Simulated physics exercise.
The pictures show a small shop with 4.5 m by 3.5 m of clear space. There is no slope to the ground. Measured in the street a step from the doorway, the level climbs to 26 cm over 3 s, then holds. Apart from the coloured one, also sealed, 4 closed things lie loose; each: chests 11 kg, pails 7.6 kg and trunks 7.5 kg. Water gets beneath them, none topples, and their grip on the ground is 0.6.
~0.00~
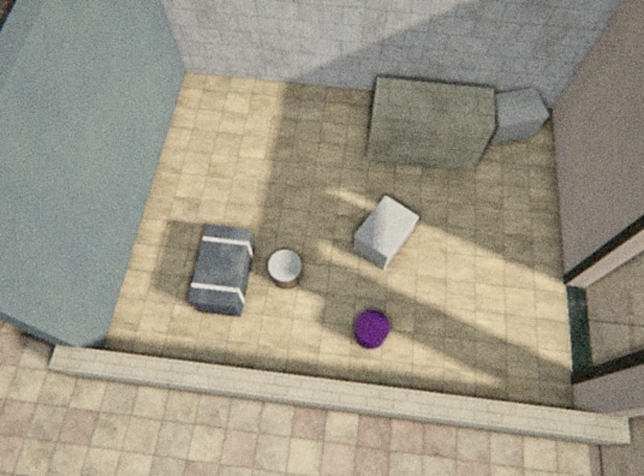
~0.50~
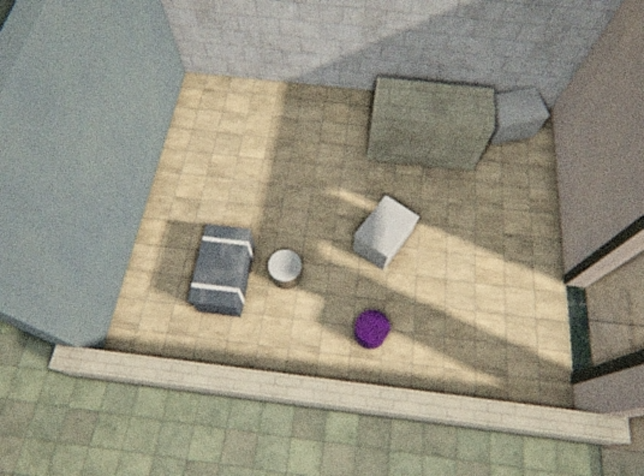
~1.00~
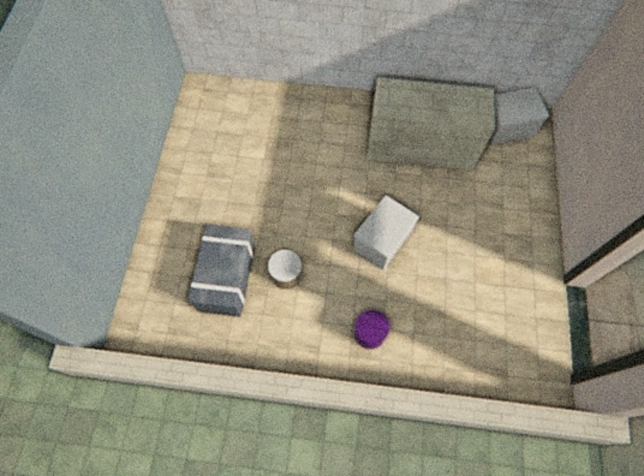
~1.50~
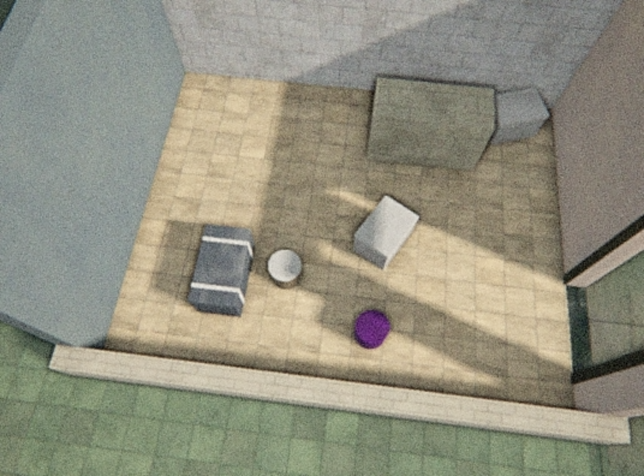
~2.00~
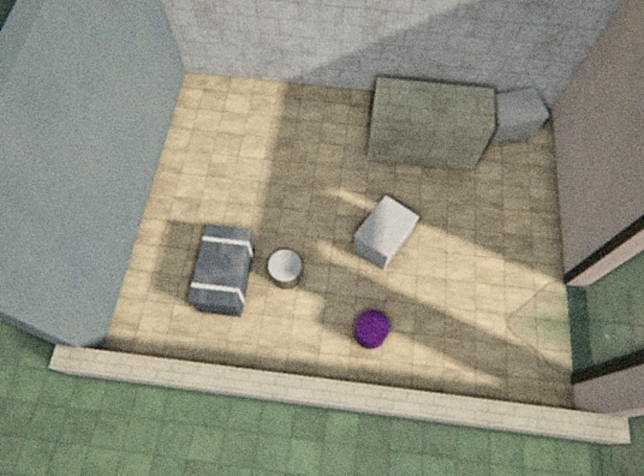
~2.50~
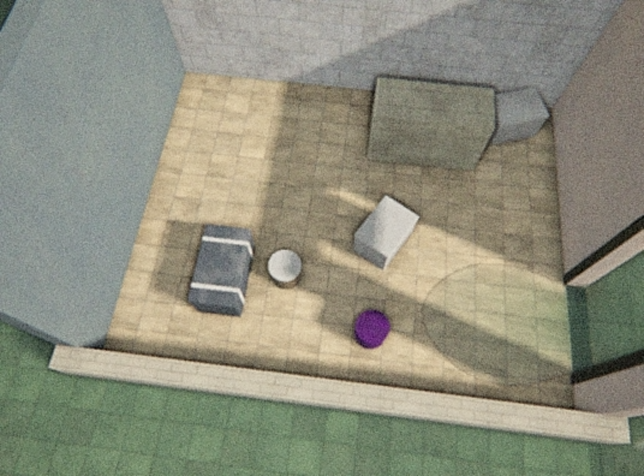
In the video, green-tinted water spreads over the paving outside a small shop, then enters through the doorway at right and creeps across the tiled floor, while the purple pail, boxes and other loose objects stay still.
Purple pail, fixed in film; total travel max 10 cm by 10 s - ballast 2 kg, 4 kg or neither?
No amount offered serves.
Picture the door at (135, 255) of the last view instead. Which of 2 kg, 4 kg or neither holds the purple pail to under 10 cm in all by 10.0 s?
In that case both options fail.
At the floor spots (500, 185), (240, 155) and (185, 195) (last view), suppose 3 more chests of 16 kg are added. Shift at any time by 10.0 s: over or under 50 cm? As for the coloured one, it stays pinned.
In that order: Short of it, past it, over.
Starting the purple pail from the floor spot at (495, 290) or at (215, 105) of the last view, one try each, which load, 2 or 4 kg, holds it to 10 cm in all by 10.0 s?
Result, try 1: Both fail; try 2: Both fail.
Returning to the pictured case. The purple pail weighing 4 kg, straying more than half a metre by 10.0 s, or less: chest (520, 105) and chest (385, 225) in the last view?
Below, beyond.
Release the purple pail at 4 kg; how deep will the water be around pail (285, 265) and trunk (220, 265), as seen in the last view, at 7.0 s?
Depth approx. 7 cm / 10 cm.
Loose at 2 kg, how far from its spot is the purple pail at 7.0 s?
I'd put it at about 250 cm.
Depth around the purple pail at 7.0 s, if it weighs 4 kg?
10 cm, roughly.
After 3.5 s the purple pail would be 29 cm from its start with 2 kg and 12 cm from its start with 4 kg; 4 cm of water round it then.
After 4.5 s the purple pail would be 135 cm from its start with 2 kg and 105 cm from its start with 4 kg; 8 cm of water round it then.
After 7.0 s the purple pail would be 240 cm from its start with 2 kg and 254 cm from its start with 4 kg; 10 cm of water round it then.
After 10.0 s the purple pail would be 174 cm from its start with 2 kg and 326 cm from its start with 4 kg; 15 cm of water round it then.
